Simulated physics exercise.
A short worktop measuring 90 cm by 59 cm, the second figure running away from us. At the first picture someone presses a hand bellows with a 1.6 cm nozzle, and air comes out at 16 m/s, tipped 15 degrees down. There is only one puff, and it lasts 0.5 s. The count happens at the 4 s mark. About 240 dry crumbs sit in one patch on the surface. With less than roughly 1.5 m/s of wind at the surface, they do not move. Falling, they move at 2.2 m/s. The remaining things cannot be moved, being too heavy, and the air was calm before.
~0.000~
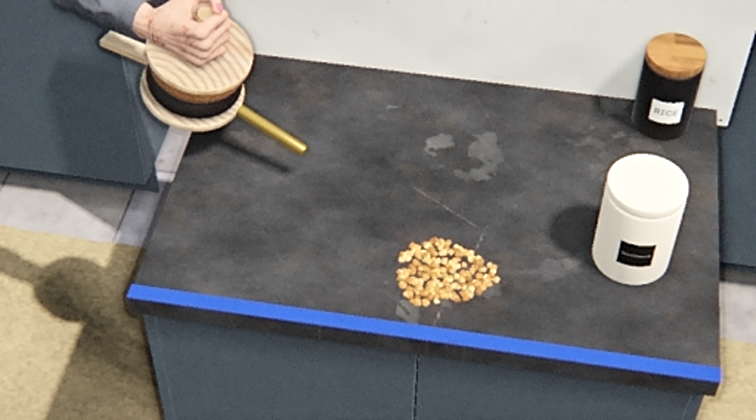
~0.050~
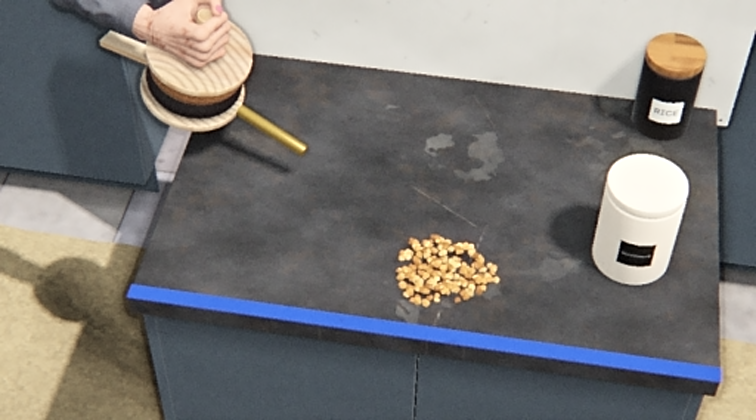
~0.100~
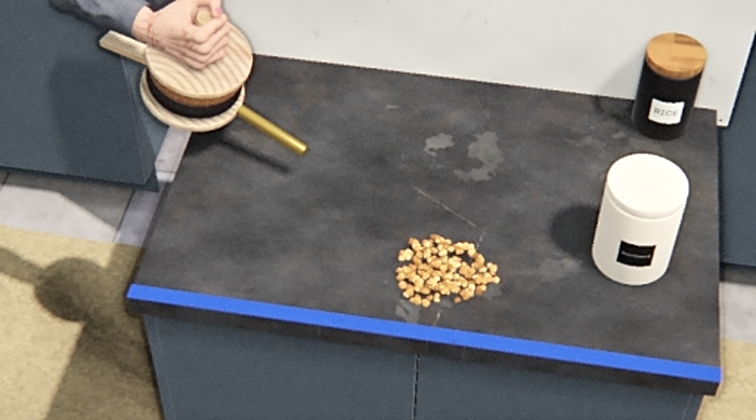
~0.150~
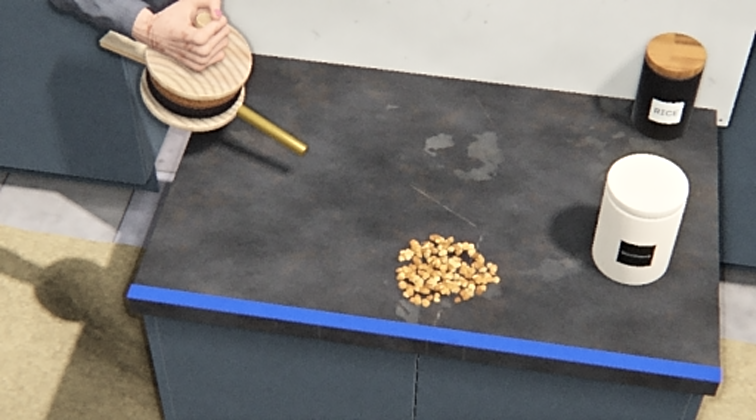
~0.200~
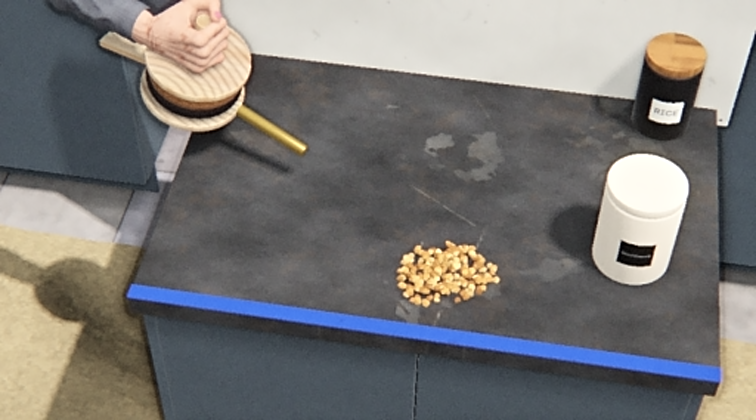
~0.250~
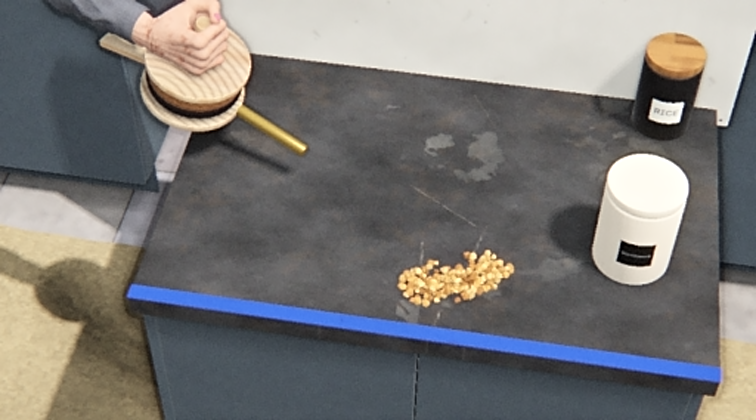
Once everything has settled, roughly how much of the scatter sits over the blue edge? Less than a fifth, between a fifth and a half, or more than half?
Of the scatter, more than half sits there.
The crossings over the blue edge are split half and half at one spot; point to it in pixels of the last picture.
The middle of the crossings lies near (564, 360) in the last picture.
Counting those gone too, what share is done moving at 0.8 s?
Roughly 90 % of them.
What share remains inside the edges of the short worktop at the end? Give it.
My guess is near 10 per cent.
After 0.8 s, 9 % are still on the top, 83 % are over the blue edge.
After 1.3 s, 9 % are still on the top, 83 % are over the blue edge.
After 2.2 s, 9 % are still on the top, 83 % are over the blue edge.
After 4.0 s, at the end, 83 % are over the blue edge.
